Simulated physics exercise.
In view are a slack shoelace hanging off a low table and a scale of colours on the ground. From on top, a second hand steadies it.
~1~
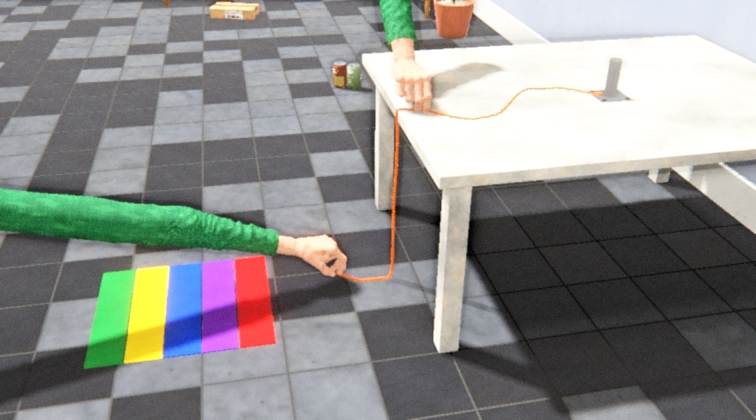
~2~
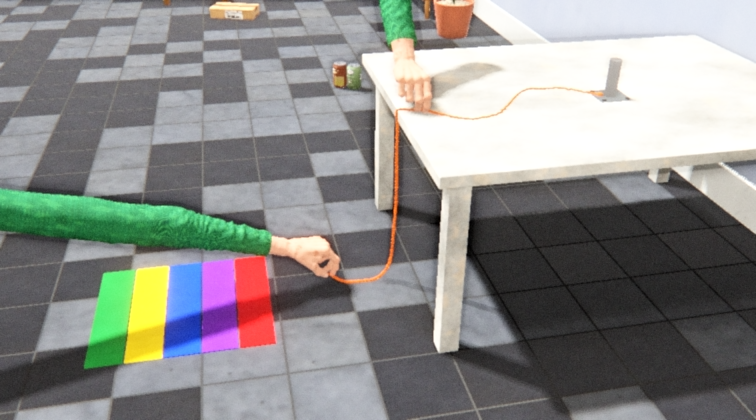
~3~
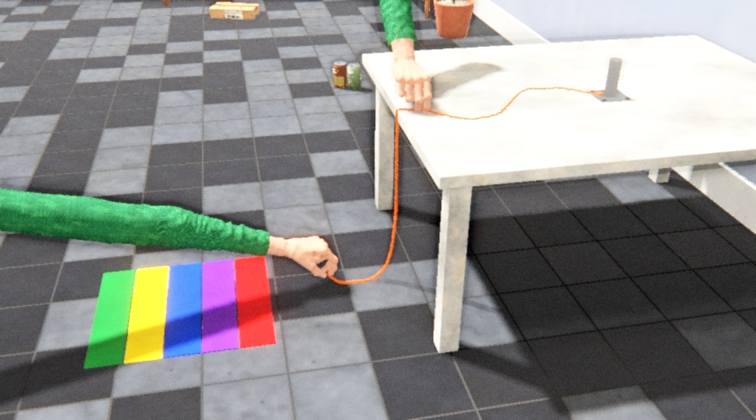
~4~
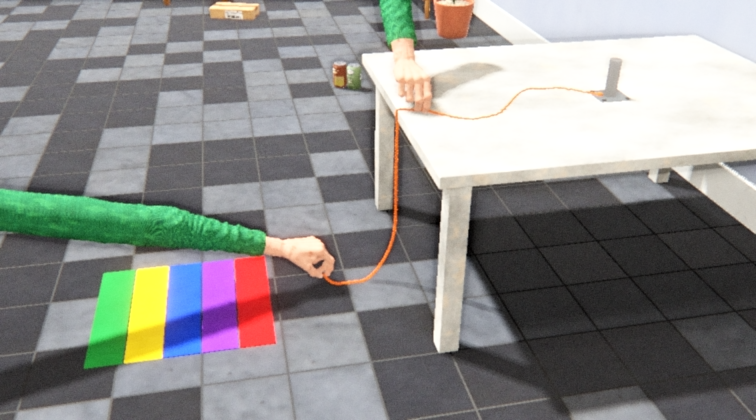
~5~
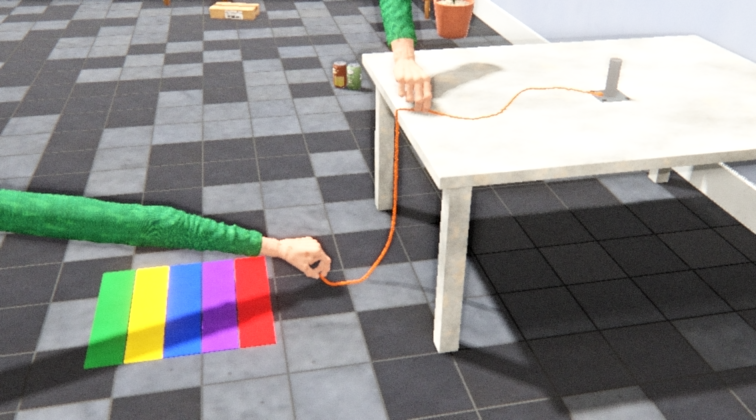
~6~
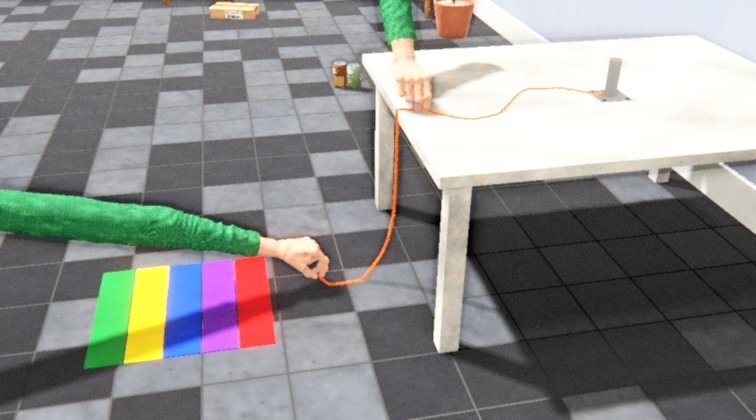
On a low table, a hand holds a shoelace while another draws its end slightly left.
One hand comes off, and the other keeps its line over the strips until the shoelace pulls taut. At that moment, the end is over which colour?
Over yellow.
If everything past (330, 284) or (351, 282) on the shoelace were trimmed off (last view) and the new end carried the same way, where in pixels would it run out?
Estimated pixels: (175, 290) then (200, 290).
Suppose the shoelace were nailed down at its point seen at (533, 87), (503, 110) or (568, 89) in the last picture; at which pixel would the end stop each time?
(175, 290), (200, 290) and (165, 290).
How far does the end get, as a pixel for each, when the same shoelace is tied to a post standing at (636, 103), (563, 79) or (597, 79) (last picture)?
Somewhere near (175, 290), (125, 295) and (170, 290), in that order.
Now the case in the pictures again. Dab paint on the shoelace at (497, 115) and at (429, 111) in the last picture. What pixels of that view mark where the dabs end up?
Result - first point (444, 108), second point (375, 131).
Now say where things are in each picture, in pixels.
The first picture shows end (336, 273); red (256, 327); purple (220, 332); blue (183, 337); yellow (145, 342); green (106, 346).
The second picture shows end (329, 273); shoelace through (568, 90) (512, 100) (465, 119) (397, 126) (396, 200) (388, 266).
The third picture shows end (327, 274).
The fourth picture shows end (324, 274); shoelace through (568, 90) (512, 100) (465, 119) (397, 126) (396, 200) (380, 264).
The fifth picture shows end (320, 274).
The sixth picture shows end (318, 275); shoelace through (568, 90) (512, 100) (465, 119) (397, 126) (395, 200) (375, 264).
A little later, end near (206, 287); over purple.
Next, end near (172, 291); over blue.
When it is tight, end near (151, 294); over yellow. It halts on the yellow strip.
